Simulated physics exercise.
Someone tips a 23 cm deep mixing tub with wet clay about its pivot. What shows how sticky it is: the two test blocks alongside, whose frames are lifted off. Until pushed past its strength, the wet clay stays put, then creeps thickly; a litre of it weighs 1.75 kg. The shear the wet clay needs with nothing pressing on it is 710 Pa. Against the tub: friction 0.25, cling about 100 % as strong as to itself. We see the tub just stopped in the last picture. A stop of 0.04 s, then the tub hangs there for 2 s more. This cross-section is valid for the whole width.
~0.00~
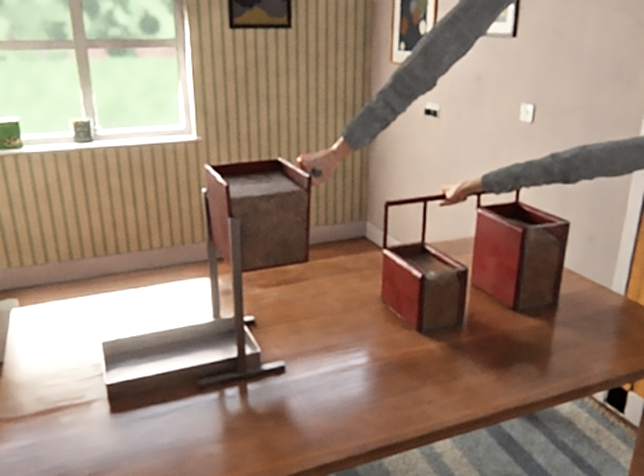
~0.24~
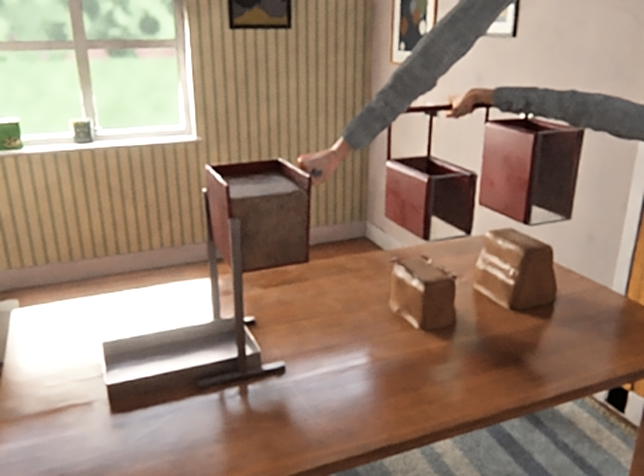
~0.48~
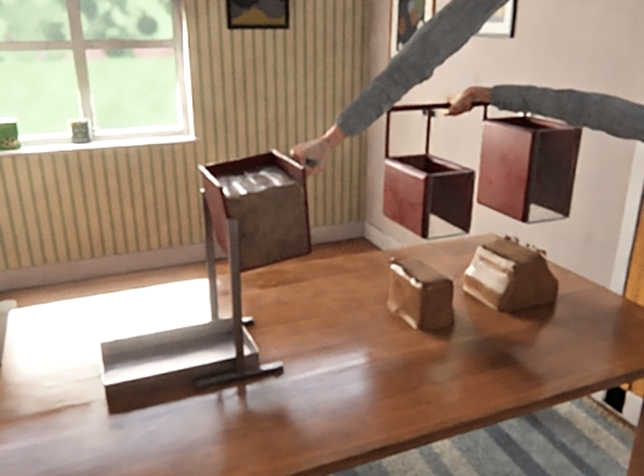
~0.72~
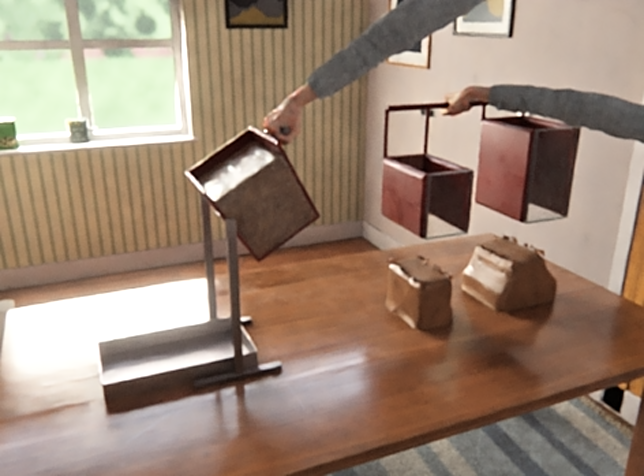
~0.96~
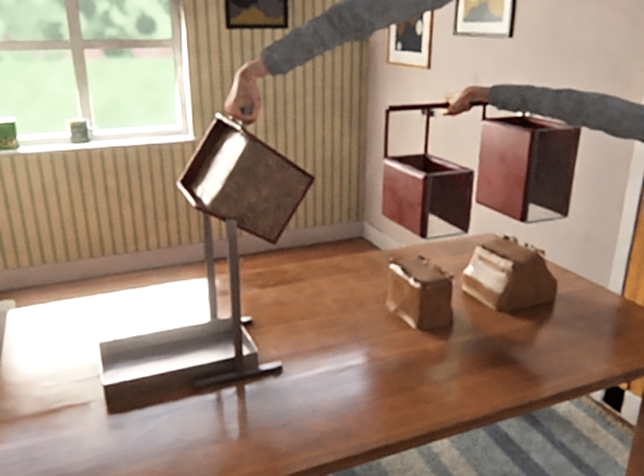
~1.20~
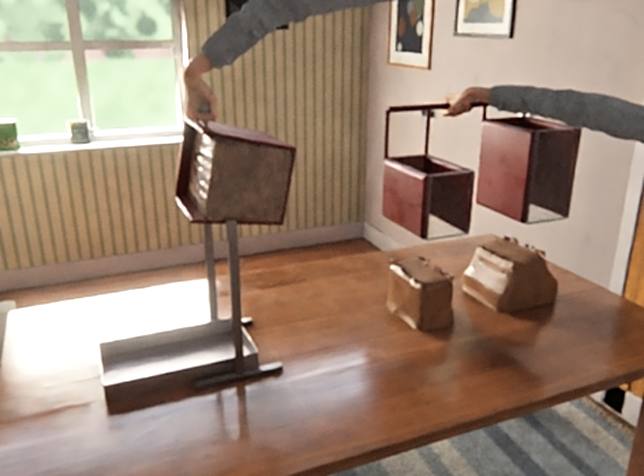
The video shows one hand lifting two joined red casings off brown clay blocks on a wooden table, the blocks slumping slightly, then another hand turning a clay-filled red tub on a stand steeply leftward toward its side.
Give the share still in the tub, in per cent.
100 %.
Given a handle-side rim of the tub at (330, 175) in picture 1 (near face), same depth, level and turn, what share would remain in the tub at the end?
Around 95 percent would still be in the tub at the end.
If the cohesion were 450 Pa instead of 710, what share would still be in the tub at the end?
It would be close to 85 percent.
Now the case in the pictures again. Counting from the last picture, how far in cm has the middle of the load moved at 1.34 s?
I'd estimate roughly 0 centimetres.
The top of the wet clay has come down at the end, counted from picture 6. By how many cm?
0 cm.
After 1.34 s, the tub is at 78 degrees and holds 100 %.
After 1.51 s, the tub is at 78 degrees and holds 100 %.
After 1.68 s, the tub is at 78 degrees and holds 100 %.
After 1.85 s, the tub is at 78 degrees and holds 100 %.
After 3.20 s, at the end, the tub is at 78 degrees and holds 100 %.
